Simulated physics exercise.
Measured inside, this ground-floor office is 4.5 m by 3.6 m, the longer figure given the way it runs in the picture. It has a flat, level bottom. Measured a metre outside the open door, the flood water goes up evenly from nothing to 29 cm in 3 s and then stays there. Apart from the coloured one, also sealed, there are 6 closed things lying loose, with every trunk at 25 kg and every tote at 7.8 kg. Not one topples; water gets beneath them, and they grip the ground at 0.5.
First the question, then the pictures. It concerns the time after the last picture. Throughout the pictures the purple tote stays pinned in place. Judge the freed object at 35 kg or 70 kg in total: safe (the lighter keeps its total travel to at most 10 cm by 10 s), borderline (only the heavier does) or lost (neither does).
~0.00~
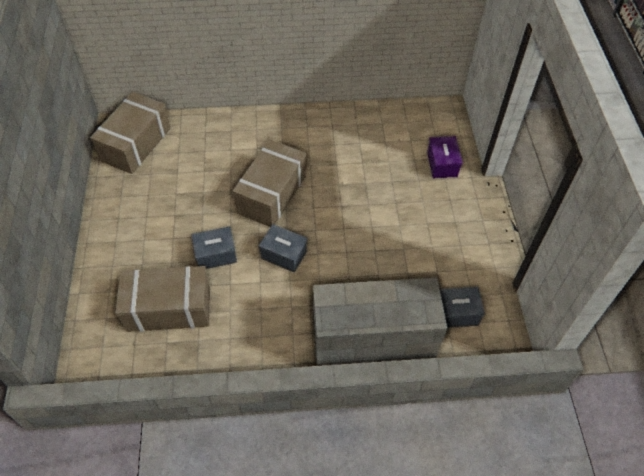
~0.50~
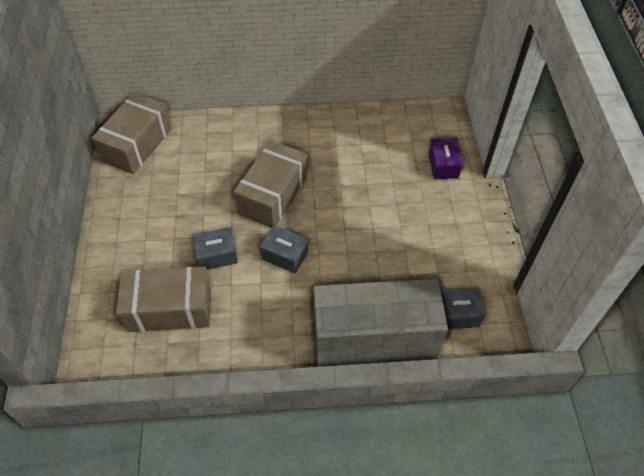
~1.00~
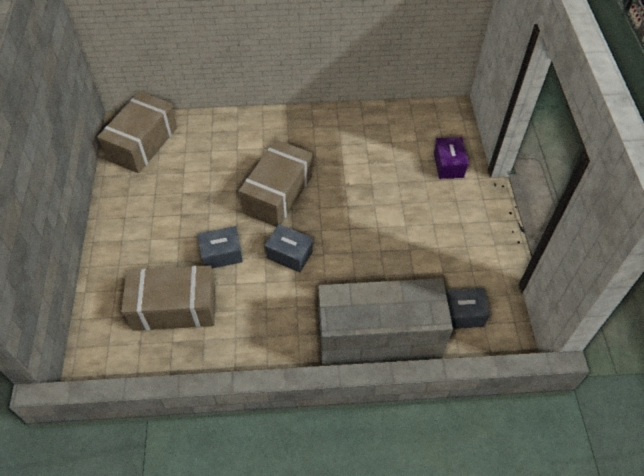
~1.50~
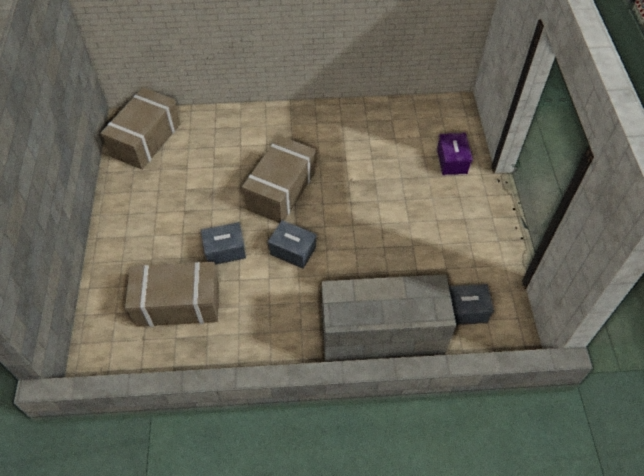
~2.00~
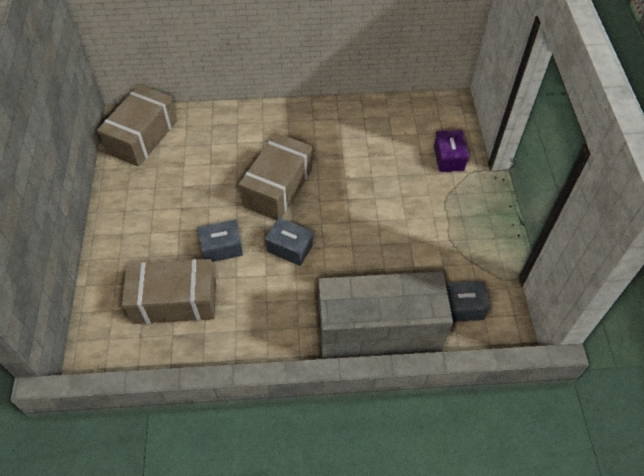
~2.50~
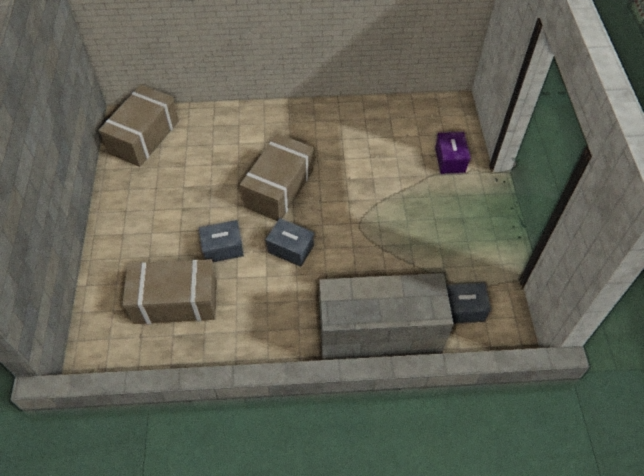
Lighter wins.
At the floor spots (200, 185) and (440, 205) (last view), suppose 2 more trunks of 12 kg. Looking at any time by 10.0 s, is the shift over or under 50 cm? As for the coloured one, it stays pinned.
Order as asked: Goes beyond / goes beyond.
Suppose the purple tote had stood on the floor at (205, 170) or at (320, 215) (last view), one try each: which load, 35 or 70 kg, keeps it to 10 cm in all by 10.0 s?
For the first start the lighter one suffices; for the second the lighter one suffices.
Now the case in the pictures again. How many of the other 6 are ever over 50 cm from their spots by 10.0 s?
Count: 5.
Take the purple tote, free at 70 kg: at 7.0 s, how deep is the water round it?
Around 4 cm.
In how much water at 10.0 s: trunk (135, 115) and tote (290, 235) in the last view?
Depth approx. 17 cm / 18 cm.
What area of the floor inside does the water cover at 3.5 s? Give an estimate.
I'd put it close to 5.5 m2.
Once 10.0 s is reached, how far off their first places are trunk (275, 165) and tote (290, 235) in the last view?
Shifts: 80 cm / 60 cm.
After 3.5 s the purple tote would be 0 cm from its start with 35 kg and 0 cm from its start with 70 kg; 3 cm of water round it then.
After 4.5 s the purple tote would be 0 cm from its start with 35 kg and 0 cm from its start with 70 kg; 4 cm of water round it then.
After 7.0 s the purple tote would be 0 cm from its start with 35 kg and 0 cm from its start with 70 kg; 4 cm of water round it then.
After 10.0 s the purple tote would be 0 cm from its start with 35 kg and 0 cm from its start with 70 kg; 11 cm of water round it then.
